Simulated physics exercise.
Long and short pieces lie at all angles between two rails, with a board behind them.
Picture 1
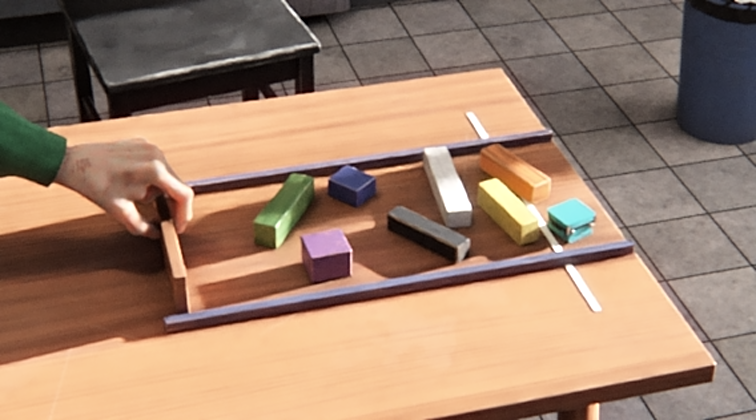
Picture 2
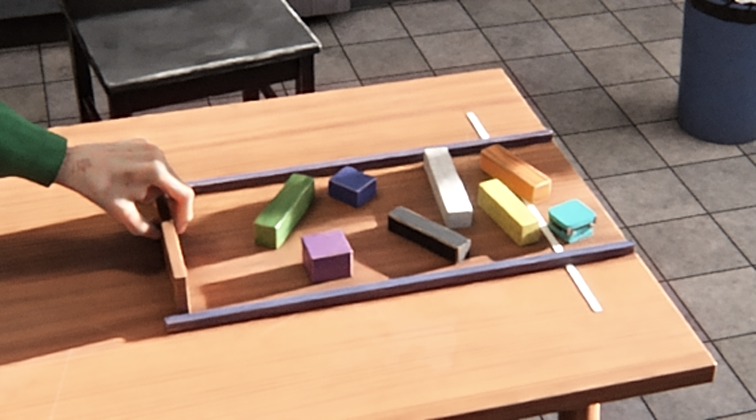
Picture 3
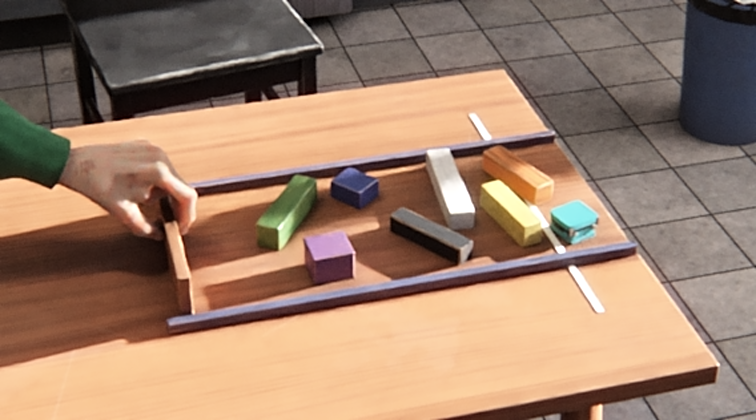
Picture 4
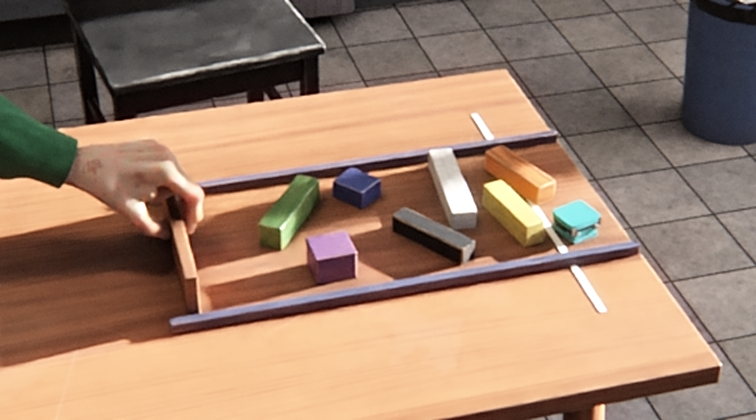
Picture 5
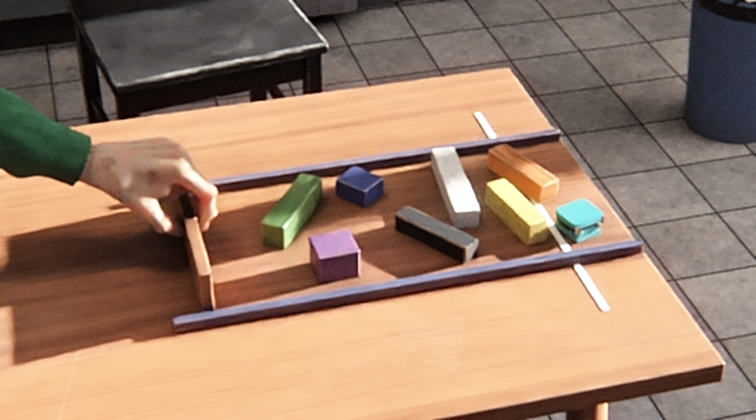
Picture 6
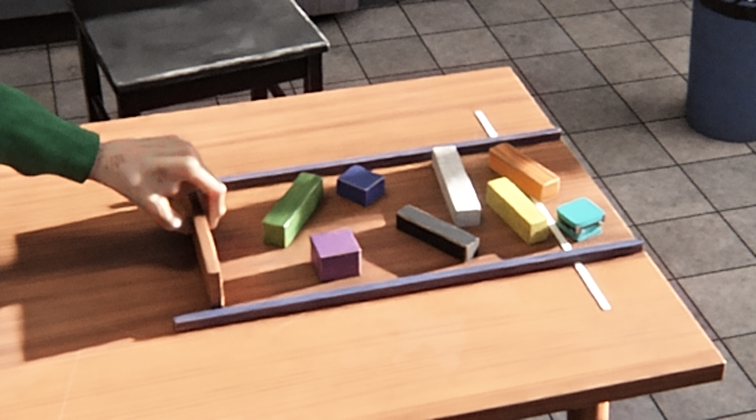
At the start, a hand in a green sleeve holds a wooden board upright at the left end of two rails on a table, with scattered coloured blocks lying between them. The hand then slides the board a short way right, toward the green and purple blocks, without touching them, while the pieces keep their arrangement.
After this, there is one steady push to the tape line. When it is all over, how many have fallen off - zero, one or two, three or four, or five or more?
The board is going to sweep off three, or four.
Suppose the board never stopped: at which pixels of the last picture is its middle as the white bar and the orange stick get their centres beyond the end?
I'd say about (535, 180) for the first one and about (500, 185) for the second.
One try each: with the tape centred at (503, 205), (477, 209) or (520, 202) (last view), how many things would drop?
Counts per try: 2; 0; 3.
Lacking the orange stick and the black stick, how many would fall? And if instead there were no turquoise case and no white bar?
The counts: 1 and 1.
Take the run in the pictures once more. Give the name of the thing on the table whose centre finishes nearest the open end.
Closest at the end: The white bar.
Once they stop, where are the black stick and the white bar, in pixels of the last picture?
The first one ends at (592, 203), the second at (585, 162).
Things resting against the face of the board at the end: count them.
2 touch it.
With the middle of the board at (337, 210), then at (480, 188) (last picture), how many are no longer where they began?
Tally: 3; 8.
Soon after, none off yet; turquoise case at rest near (579, 221); orange stick at rest near (523, 173); yellow bar at rest near (517, 210).
Then, none off yet; turquoise case moved about its own width near (621, 216); orange stick moved about its own width near (574, 163); yellow bar moved about its own width near (583, 199).
At rest, the number that fall off is three or four; fallen, yellow bar, orange stick and turquoise case.
